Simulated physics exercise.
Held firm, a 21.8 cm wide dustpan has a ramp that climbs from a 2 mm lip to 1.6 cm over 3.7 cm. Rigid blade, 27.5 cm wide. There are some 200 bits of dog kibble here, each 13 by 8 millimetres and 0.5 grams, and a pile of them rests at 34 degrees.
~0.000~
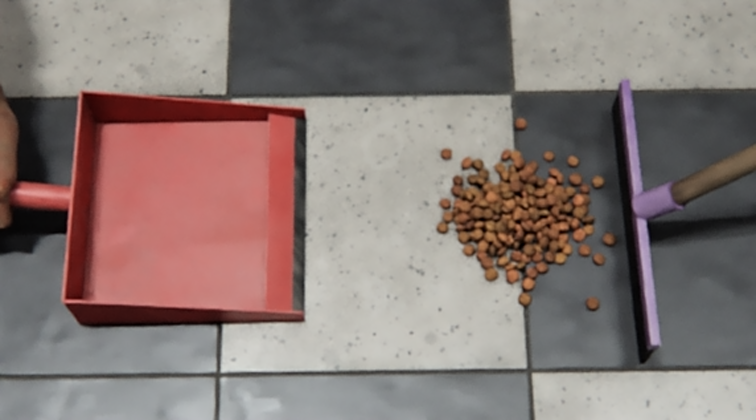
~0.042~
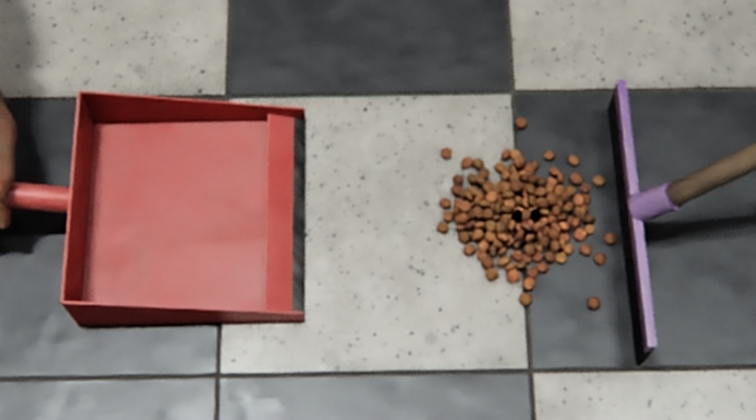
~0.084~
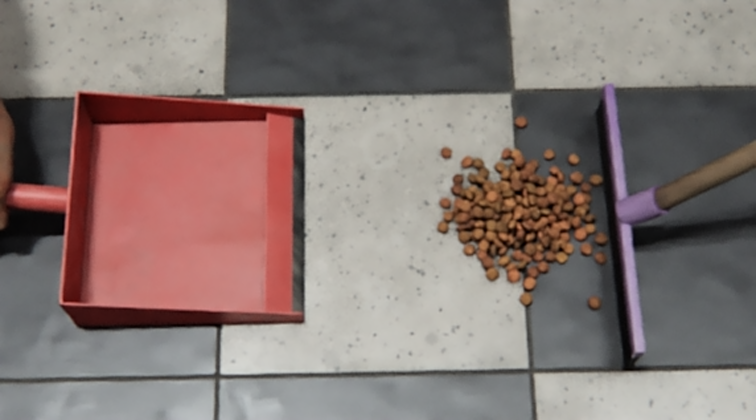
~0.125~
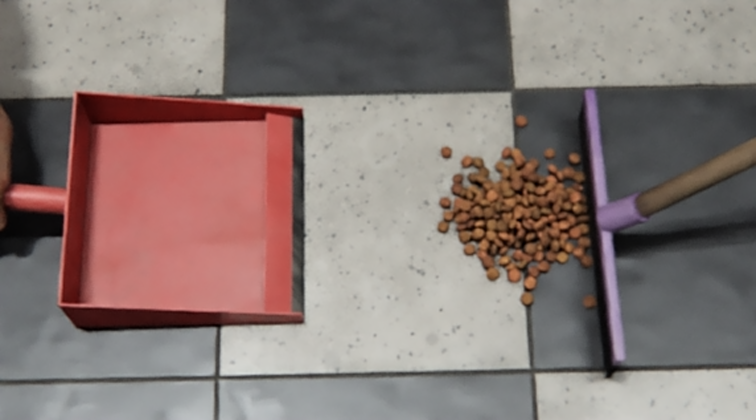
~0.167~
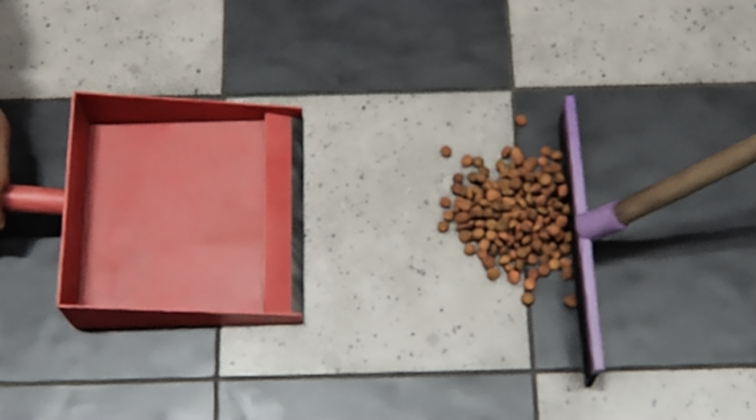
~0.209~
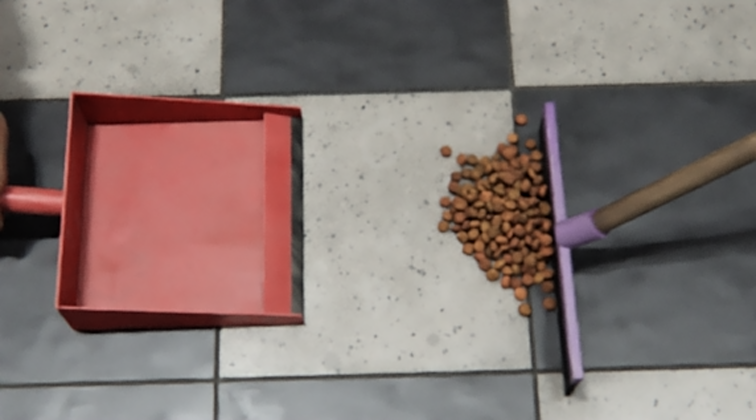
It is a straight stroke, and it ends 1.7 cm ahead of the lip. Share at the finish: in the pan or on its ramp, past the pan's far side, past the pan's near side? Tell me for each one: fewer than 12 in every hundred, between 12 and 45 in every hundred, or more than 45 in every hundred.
Pan - between 12 and 45 in every hundred; far side - fewer than 12 in every hundred; near side - between 12 and 45 in every hundred.
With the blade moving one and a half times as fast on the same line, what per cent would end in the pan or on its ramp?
In that case some 40 per cent.
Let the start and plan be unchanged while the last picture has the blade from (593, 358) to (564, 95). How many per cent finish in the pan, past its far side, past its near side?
Per cent by place - pan 50, far side 0, near side 10.
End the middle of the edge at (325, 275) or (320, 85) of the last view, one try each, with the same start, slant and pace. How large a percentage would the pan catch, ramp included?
The two tries give about 55 and 25 percent.
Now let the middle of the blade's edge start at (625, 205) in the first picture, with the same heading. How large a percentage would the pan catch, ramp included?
I'd put it at around 40 per cent.
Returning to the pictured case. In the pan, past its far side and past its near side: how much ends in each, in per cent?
The pan holds 30 per cent at the end, the far side 0 per cent and the near side 25 per cent.
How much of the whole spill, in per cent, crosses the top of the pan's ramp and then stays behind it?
Around 5 percent.
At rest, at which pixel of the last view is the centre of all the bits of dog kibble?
Centre at rest: Approx. (300, 272) px.
After 0.44 s, middle of the blade 13 cm from the lip; 0 % over the lip, far side 0 %, near side 5 %.
After 0.59 s, middle of the blade 6 cm from the lip; 0 % over the lip, far side 0 %, near side 20 %.
Then, at 0.86 s, middle of the blade 2 cm from the lip; 30 % over the lip, far side 0 %, near side 25 %.
In the end, at 1.3 s, pan 30 %, far side 0 %, near side 25 %, in front of the lip or behind the blade 45 %.
